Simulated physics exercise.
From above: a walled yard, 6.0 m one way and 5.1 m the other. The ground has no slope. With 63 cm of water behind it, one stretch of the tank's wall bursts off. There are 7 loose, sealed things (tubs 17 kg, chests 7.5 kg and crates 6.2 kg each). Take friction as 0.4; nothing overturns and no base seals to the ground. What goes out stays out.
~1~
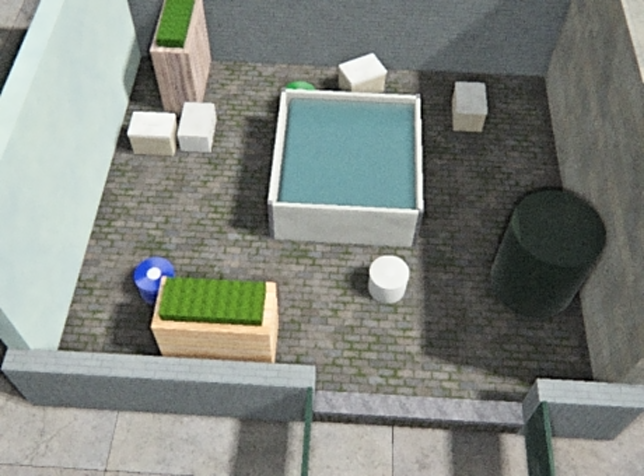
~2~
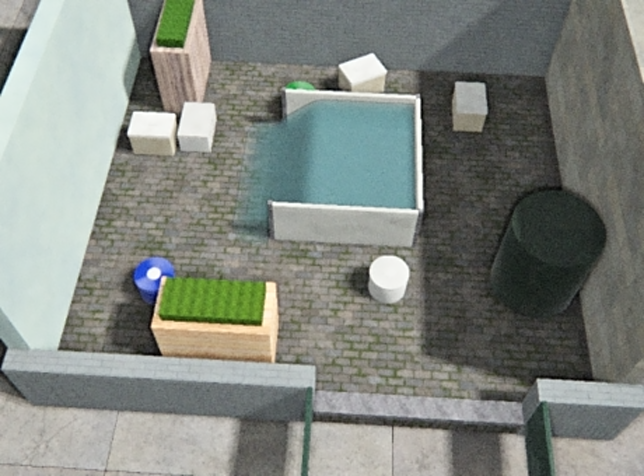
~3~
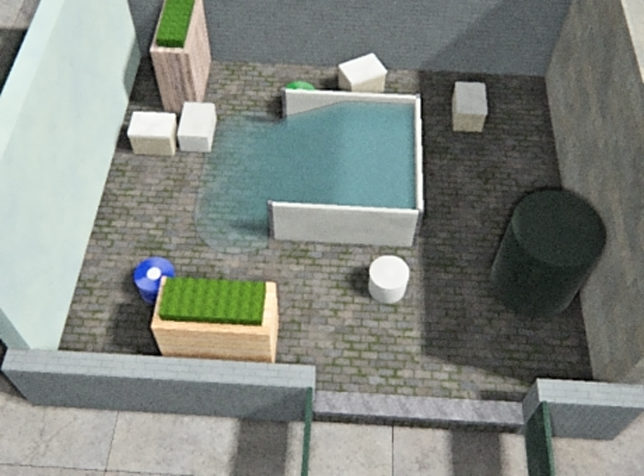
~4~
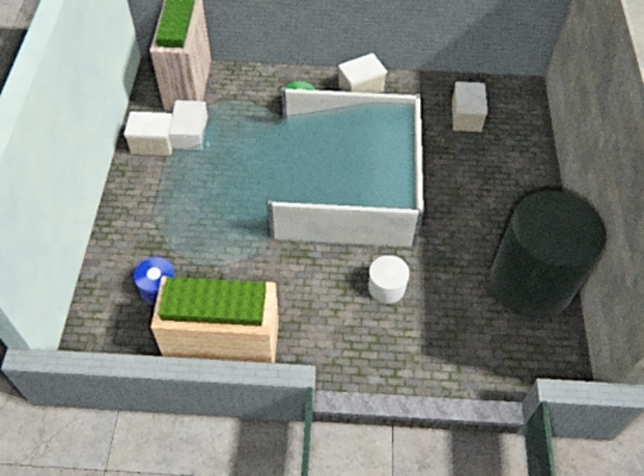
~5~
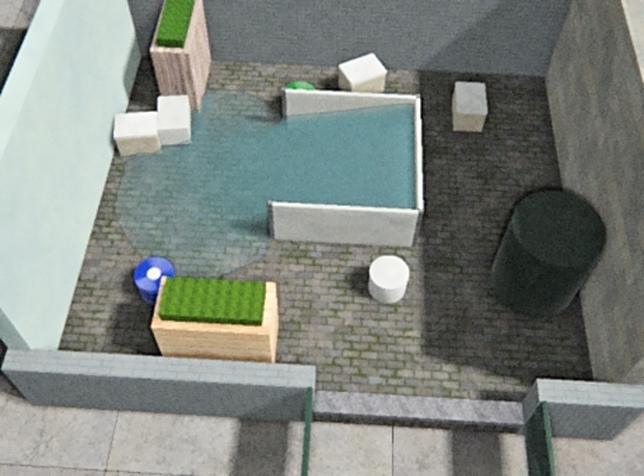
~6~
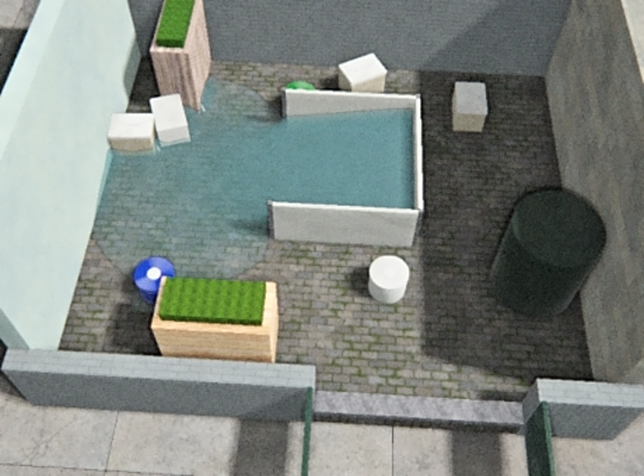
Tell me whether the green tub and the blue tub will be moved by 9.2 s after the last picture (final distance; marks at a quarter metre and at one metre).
The green tub holds its place, the blue tub gets carried off.
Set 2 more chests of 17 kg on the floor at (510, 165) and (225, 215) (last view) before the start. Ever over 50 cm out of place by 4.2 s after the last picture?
In turn: Less, over.
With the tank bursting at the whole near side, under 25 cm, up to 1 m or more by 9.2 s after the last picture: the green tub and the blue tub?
Then the green tub holds its place, the blue tub gets carried off.
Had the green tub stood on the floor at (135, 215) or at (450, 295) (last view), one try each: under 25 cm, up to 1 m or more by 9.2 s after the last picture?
In turn: It gets carried off; it stays put.
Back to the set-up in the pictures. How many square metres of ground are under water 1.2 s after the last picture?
About 13 m2.
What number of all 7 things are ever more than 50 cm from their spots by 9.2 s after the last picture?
5 of them.
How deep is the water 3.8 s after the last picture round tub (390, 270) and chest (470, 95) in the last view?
Roughly 5 and 2 cm.
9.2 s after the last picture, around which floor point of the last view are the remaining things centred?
At about (400, 178).
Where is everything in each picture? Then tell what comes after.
The green tub at (300, 93), on the bottom; the blue tub at (154, 274), on the bottom; 3.0 m2 under water; 0 of 7 have shifted, in the first picture.
The green tub at (300, 93) rests on the ground; the blue tub at (154, 274) rests on the ground; water covers 4.0 m2; 0 of 7 have shifted, in the second picture.
The green tub at (300, 93), on the bottom; the blue tub at (154, 274), on the bottom; water covers 5.2 m2; 0 of 7 have shifted, in the third picture.
The green tub at (300, 93), on the bottom; the blue tub at (154, 274), on the bottom; 6.4 m2 under water; 1 of 7 have shifted, in the fourth picture.
The green tub at (300, 93) rests on the ground; the blue tub at (154, 274), on the bottom; 7.9 m2 under water; 2 of 7 have shifted, in the fifth picture.
The green tub at (300, 93) rests on the ground; the blue tub at (154, 274) rests on the ground; water covers 9.0 m2; 2 of 7 have shifted, in the sixth picture.
Then, 1.2 s after the last picture the green tub is near (300, 93), 0.0 m from its start, aground; the blue tub is near (143, 287), 0.2 m from its start, aground; 0 of 7 are out; 2 afloat.
Then, 3.8 s after the last picture the green tub is near (300, 93), 0.0 m from its start, aground; the blue tub is near (151, 294), 0.3 m from its start, afloat; 0 of 7 are out; 3 afloat.
Then, 6.2 s after the last picture the green tub is near (300, 93), 0.0 m from its start, aground; the blue tub is near (301, 278), 1.7 m from its start, aground; 0 of 7 are out; 3 afloat.
Then, 9.2 s after the last picture the green tub is near (300, 93), 0.0 m from its start, aground; the blue tub is near (329, 285), 2.0 m from its start, aground; 0 of 7 are out; 4 afloat.
